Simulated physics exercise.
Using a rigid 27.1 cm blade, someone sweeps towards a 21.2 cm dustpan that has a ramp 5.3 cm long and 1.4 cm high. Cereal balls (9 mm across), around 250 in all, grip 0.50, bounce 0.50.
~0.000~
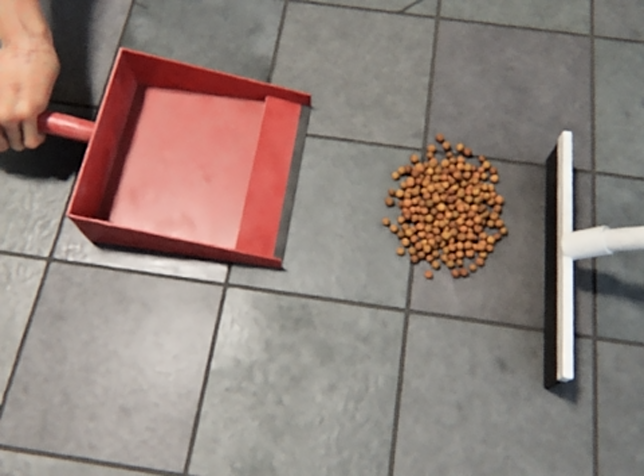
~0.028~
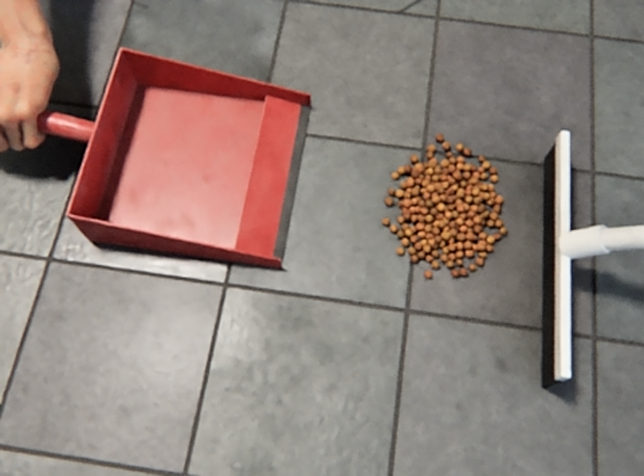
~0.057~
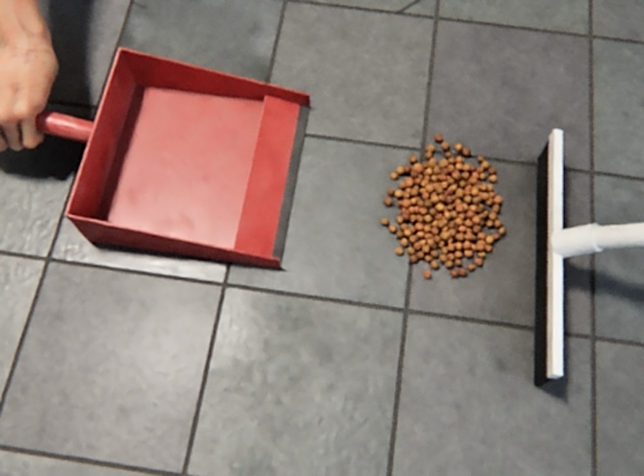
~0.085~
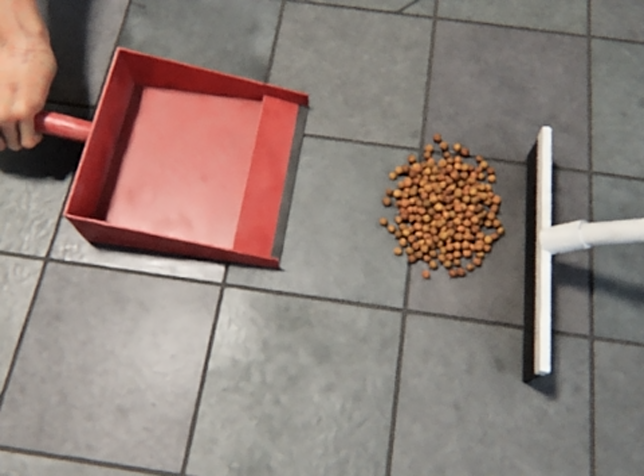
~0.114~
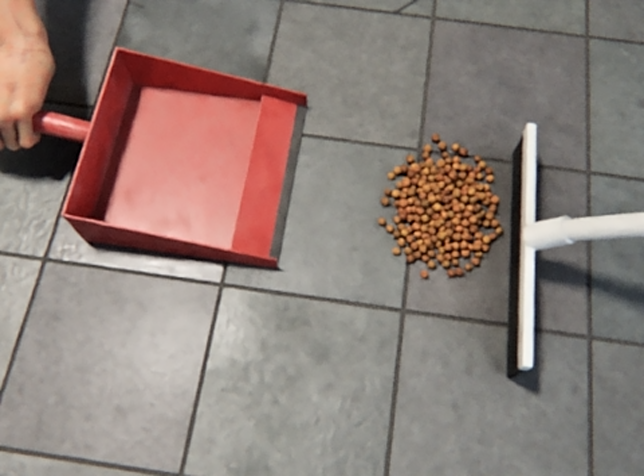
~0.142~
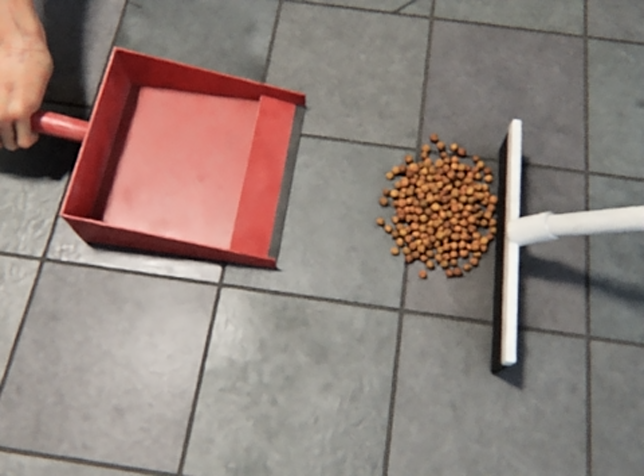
A red dustpan, held by a hand at the upper left, lies on a grey tiled floor seen from above at a slight angle. Its open edge faces a loose pile of small orange-brown balls right of centre, with an upright white-and-black blade on a white handle at the right. The blade slides left, slowly then faster, reaching the pile's right edge, while the balls and dustpan barely shift.
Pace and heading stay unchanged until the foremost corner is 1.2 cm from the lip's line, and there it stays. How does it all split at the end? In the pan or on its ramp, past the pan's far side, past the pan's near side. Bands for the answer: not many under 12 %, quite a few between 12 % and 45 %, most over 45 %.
Pan: Most; far side: Not many; near side: Not many.
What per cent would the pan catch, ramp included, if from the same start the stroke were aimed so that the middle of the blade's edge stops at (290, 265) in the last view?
Roughly 55 %.
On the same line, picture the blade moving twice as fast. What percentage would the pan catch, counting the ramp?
It would come to roughly 70 percent.
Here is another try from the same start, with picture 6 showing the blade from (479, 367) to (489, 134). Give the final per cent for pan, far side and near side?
Split: Pan = 65, far = 5, near = 10.
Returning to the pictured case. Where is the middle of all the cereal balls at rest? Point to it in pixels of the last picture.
Resting centre estimate: Around (277, 166).
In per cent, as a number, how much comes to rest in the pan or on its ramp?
Around 65 percent.
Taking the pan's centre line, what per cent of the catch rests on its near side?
Some 40 per cent.
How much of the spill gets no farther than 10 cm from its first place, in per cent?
Roughly 0 per cent.
After 0.36 s, middle of the blade 13 cm from the lip; 0 % over the lip, far side 0 %, near side 5 %.
After 0.51 s, middle of the blade 5 cm from the lip; 10 % over the lip, far side 5 %, near side 5 %.
Then, at 0.78 s, middle of the blade 1 cm from the lip; 65 % over the lip, far side 5 %, near side 5 %.
At rest (1.4 s), pan 65 %, far side 5 %, near side 5 %, in front of the lip or behind the blade 25 %.
